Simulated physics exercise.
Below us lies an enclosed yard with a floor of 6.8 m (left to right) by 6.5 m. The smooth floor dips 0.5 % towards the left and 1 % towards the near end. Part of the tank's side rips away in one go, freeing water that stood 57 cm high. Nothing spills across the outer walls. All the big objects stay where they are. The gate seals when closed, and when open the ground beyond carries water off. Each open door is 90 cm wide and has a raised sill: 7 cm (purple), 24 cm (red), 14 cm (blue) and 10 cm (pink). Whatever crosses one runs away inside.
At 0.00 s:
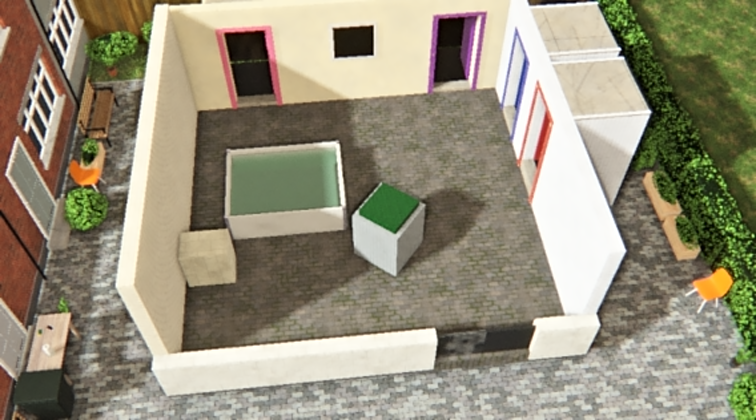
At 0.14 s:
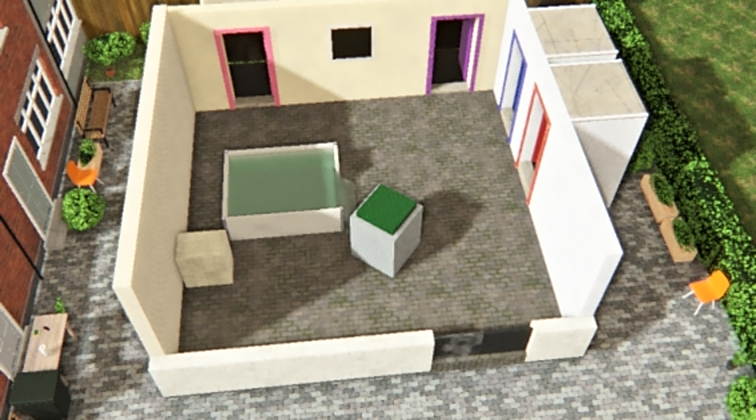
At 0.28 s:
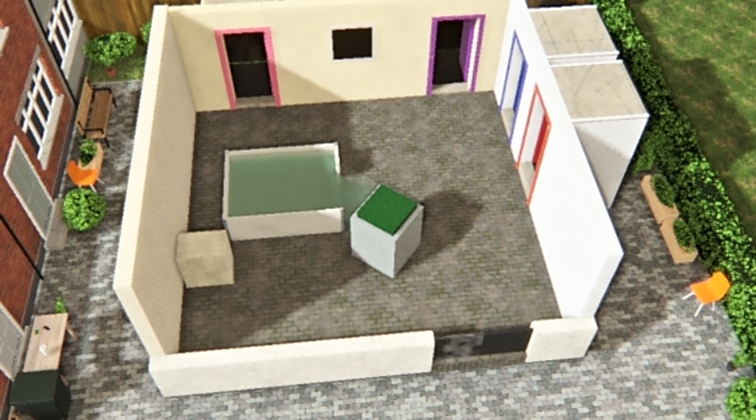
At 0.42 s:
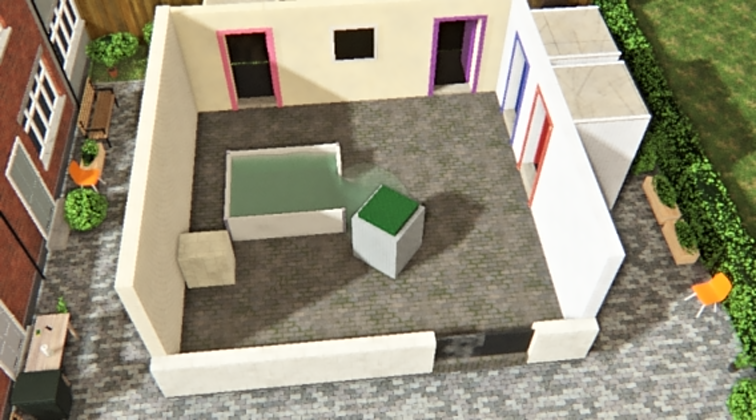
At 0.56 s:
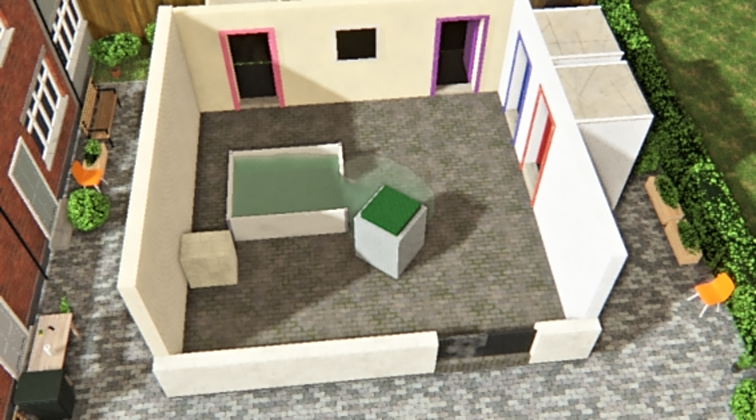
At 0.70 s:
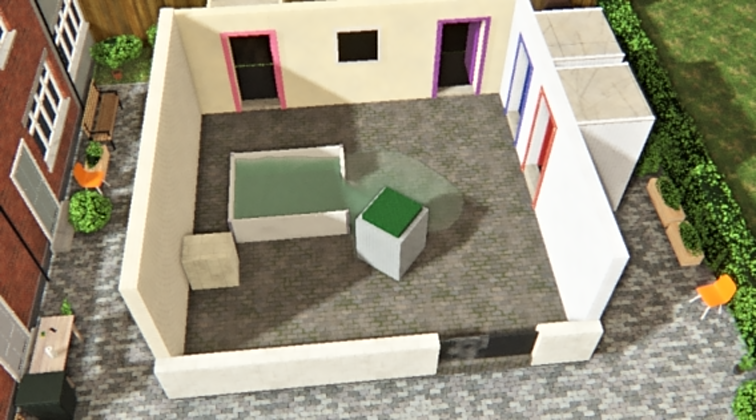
A roofless, cream-walled yard with a grey paved floor is seen from high above, between a brick house and a green hedge. A white tank of greenish water stands left of centre, with a beige block below it, a green-topped pale box to its right, and pink, purple, blue and red doorframes around. Water pours from the tank's right side and spreads rightward behind the box in a thin, widening sheet, while the view shifts very slightly.
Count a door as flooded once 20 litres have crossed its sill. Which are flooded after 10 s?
Door by door: At the purple door it passes the limit; at the red door it stays under the limit; at the blue door it does not reach the limit; at the pink door it stays under the limit.
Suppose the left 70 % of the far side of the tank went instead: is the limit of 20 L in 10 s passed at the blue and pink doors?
Then: Blue not over, pink over.
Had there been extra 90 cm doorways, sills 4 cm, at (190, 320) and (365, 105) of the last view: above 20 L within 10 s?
In turn: Over, below.
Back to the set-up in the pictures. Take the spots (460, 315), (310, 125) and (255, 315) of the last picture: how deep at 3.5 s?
Roughly 0, 0 and 1 cm, in turn.
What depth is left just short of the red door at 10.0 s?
Some 4.5 cm.
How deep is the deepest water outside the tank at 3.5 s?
About 24 cm.
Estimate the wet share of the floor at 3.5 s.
Some 55 per cent of it.
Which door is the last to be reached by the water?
Last comes the pink one.
After 1.4 s water covers 25 % of the floor and is deepest (42 cm) near (377, 233); purple door not reached, red door 17 cm at the sill, 0 L in, blue door not reached, pink door not reached.
After 2.2 s water covers 40 % of the floor and is deepest (35 cm) near (377, 233); purple door not reached, red door 22 cm at the sill, 0 L in, blue door 14 cm at the sill, 0 L in, pink door not reached.
After 3.5 s water covers 55 % of the floor and is deepest (24 cm) near (495, 102); purple door 14 cm at the sill, 3 L in, red door 17 cm at the sill, 0 L in, blue door 15 cm at the sill, 6 L in, pink door not reached.
After 6.0 s water covers 75 % of the floor and is deepest (14 cm) near (377, 233); purple door 9 cm at the sill, 53 L in, red door 9 cm at the sill, 0 L in, blue door 9 cm at the sill, 8 L in, pink door 1 cm at the sill, 0 L in.
After 10.0 s water covers 95 % of the floor and is deepest (12 cm) near (183, 378); purple door 3 cm at the sill, 56 L in, red door 4 cm at the sill, 0 L in, blue door 4 cm at the sill, 8 L in, pink door 2 cm at the sill, 0 L in.
